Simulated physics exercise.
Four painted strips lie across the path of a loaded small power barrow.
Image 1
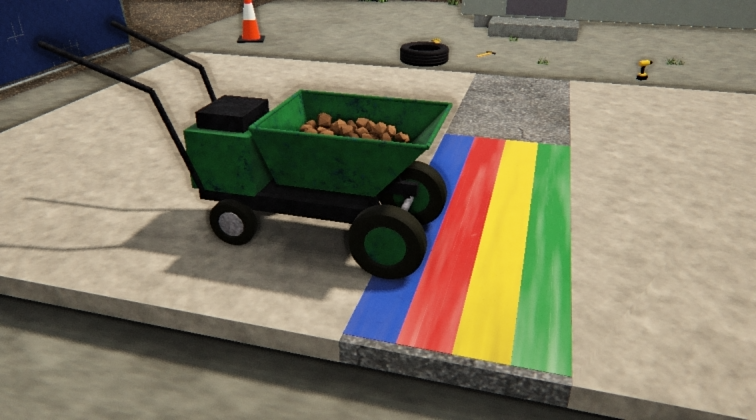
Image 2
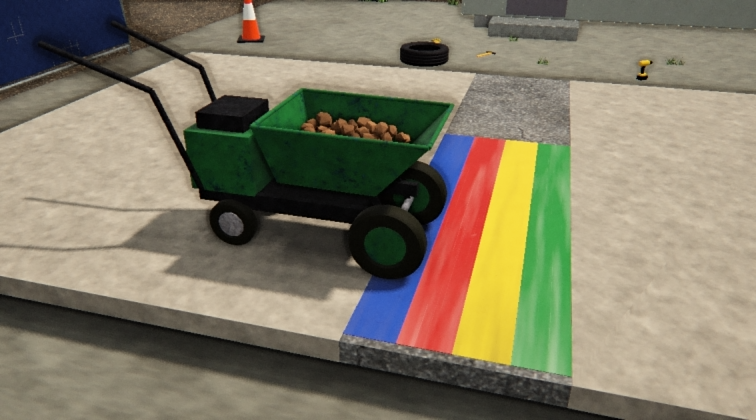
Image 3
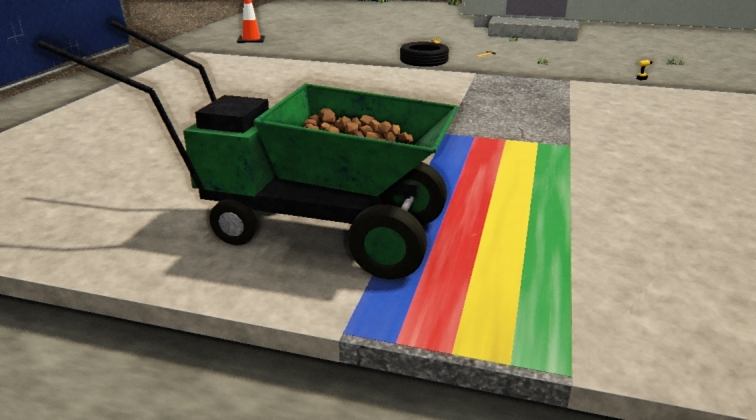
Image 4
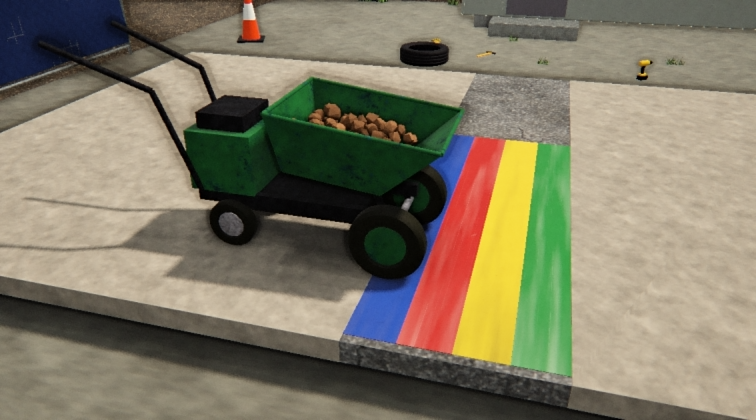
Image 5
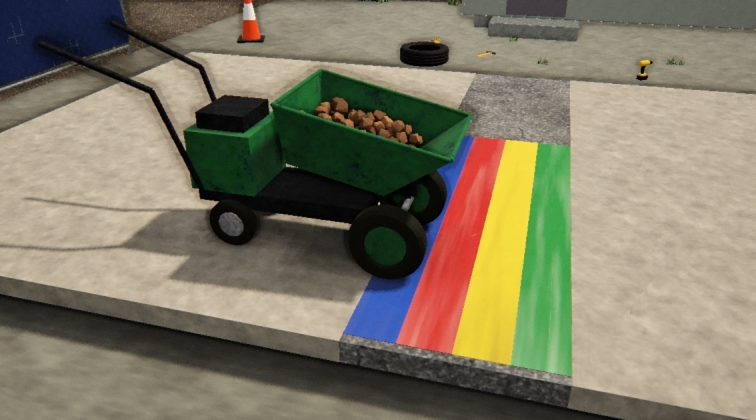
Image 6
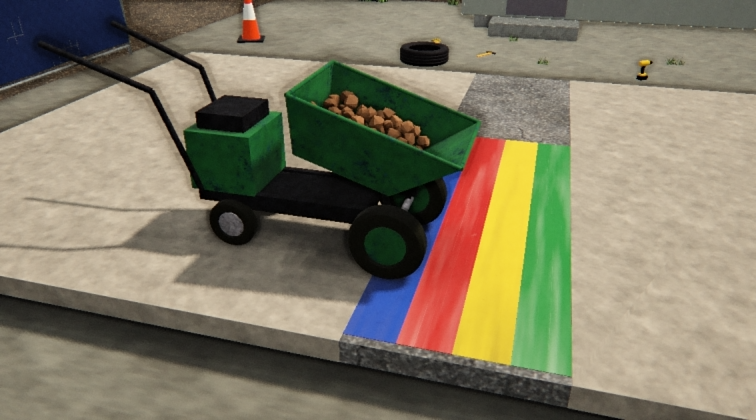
A green power barrow loaded with brown clods stands on a pale concrete slab outdoors, seen from above and to the side by a still camera. Its black handles are at the left, its front wheels beside blue, red, yellow and green painted strips, with an orange cone and a dark tyre behind. The skip, level at first, slowly tilts forward to the right, its rear rising while the wheels stay still.
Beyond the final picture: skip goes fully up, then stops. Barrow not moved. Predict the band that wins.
The green one.
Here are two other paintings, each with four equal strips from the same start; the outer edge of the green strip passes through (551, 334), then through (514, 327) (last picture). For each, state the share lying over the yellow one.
I get 0 % for the first one and 0 % for the second.
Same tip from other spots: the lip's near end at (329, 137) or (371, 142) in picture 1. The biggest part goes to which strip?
I would say red the first time, then the yellow strip the next.
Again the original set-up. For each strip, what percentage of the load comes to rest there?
About: Blue strip 0, red strip 0, yellow strip 10, green strip 40 per cent.
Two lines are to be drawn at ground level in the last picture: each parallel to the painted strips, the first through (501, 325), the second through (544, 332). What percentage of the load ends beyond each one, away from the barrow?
The first comes to 80 %, the second to 50 %.
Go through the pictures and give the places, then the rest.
Lip of the skip (427, 148), level; top of the load (331, 138), clay clods; blue strip (386, 301); red strip (436, 309); yellow strip (489, 318); green strip (543, 328), in the first frame.
Lip of the skip (429, 149), level; top of the load (333, 137), in the second frame.
Lip of the skip (434, 151), tipped barely; top of the load (336, 134), in the third frame.
Lip of the skip (441, 155), tipped a little; top of the load (332, 127), in the fourth frame.
Lip of the skip (451, 161), tipped a little; top of the load (324, 122), in the fifth frame.
Lip of the skip (461, 169), tipped clearly; top of the load (334, 116); blue strip (386, 301); red strip (436, 309); yellow strip (489, 318); green strip (543, 328), in the sixth frame.
Just after the last frame, skip tipped steeply; every one in the skip.
A moment on, skip tipped right over; roughly two thirds in the skip; about a tenth over the yellow strip; roughly a quarter over the green strip; just a few falling; just a few off the paint.
Further on, skip tipped right over; about a tenth in the skip; about a tenth over the yellow strip; roughly half over the green strip; roughly a third off the paint.
When it is over, skip tipped right over; about a tenth in the skip; not one over the blue strip; just a few over the red strip; about a tenth over the yellow strip; roughly half over the green strip; roughly a third off the paint.
